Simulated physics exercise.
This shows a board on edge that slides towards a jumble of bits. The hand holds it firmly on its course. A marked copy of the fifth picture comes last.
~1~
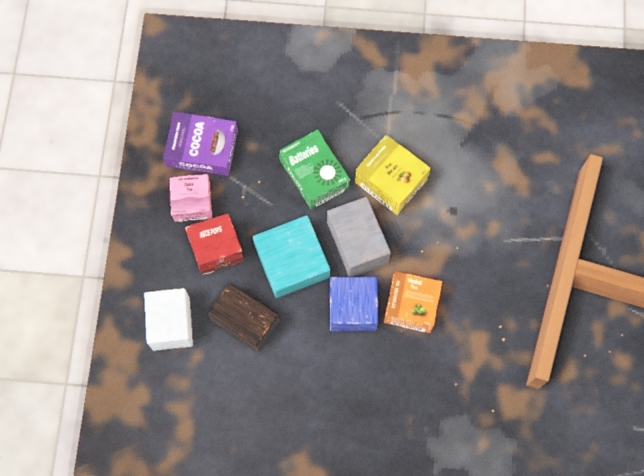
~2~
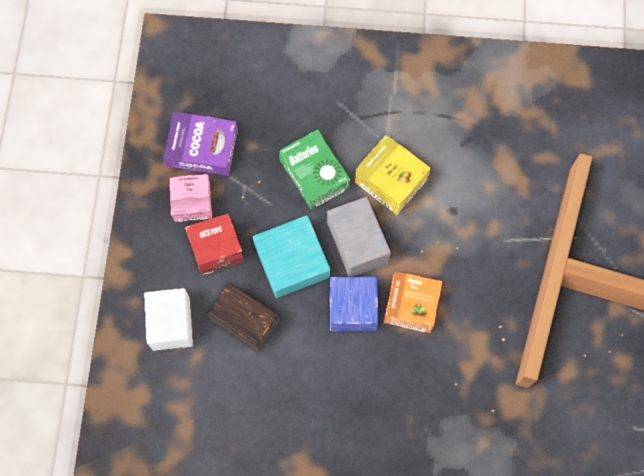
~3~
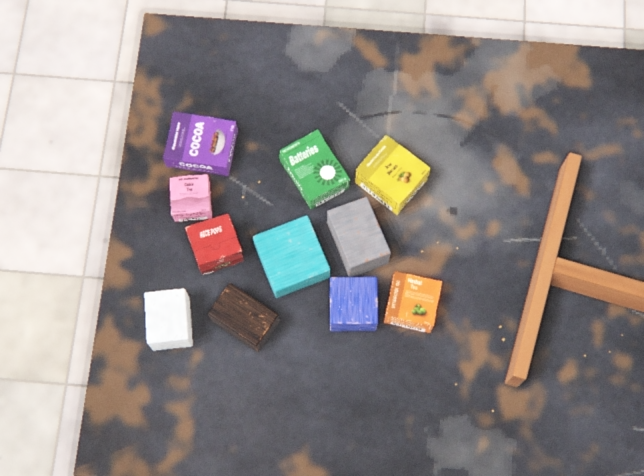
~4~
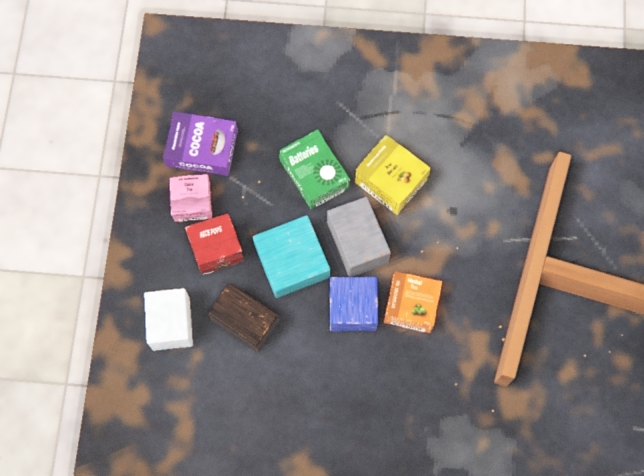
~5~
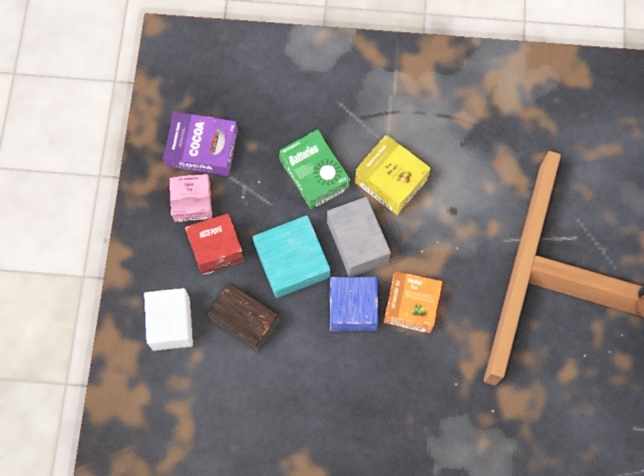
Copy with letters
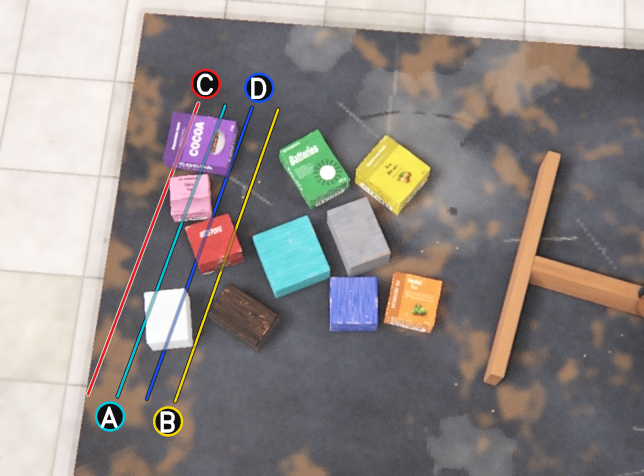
A wooden T-shaped board slid slowly and steadily a short way left across the dark, blotchy surface, toward a cluster of colourful boxes and blocks, which all stayed still.
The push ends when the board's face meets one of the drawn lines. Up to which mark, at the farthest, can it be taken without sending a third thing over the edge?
B.
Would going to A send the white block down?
Yes.
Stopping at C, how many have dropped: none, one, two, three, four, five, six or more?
By then, six or more.
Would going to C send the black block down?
Yes.
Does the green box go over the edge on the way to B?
No.
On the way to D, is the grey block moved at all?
Yes.
On the marked copy, A at (174, 244); B at (229, 249); C at (146, 242); D at (202, 246).
Following B. Soon after the start, board (420, 252); blue block (321, 306); turquoise block (288, 252).
Later, board (314, 243); white block (137, 323); red box (183, 244).
In the end, board (231, 237); white block over the edge; purple packet (129, 128); one fallen.
As for the rest, A drops six; C drops eight; D drops three.
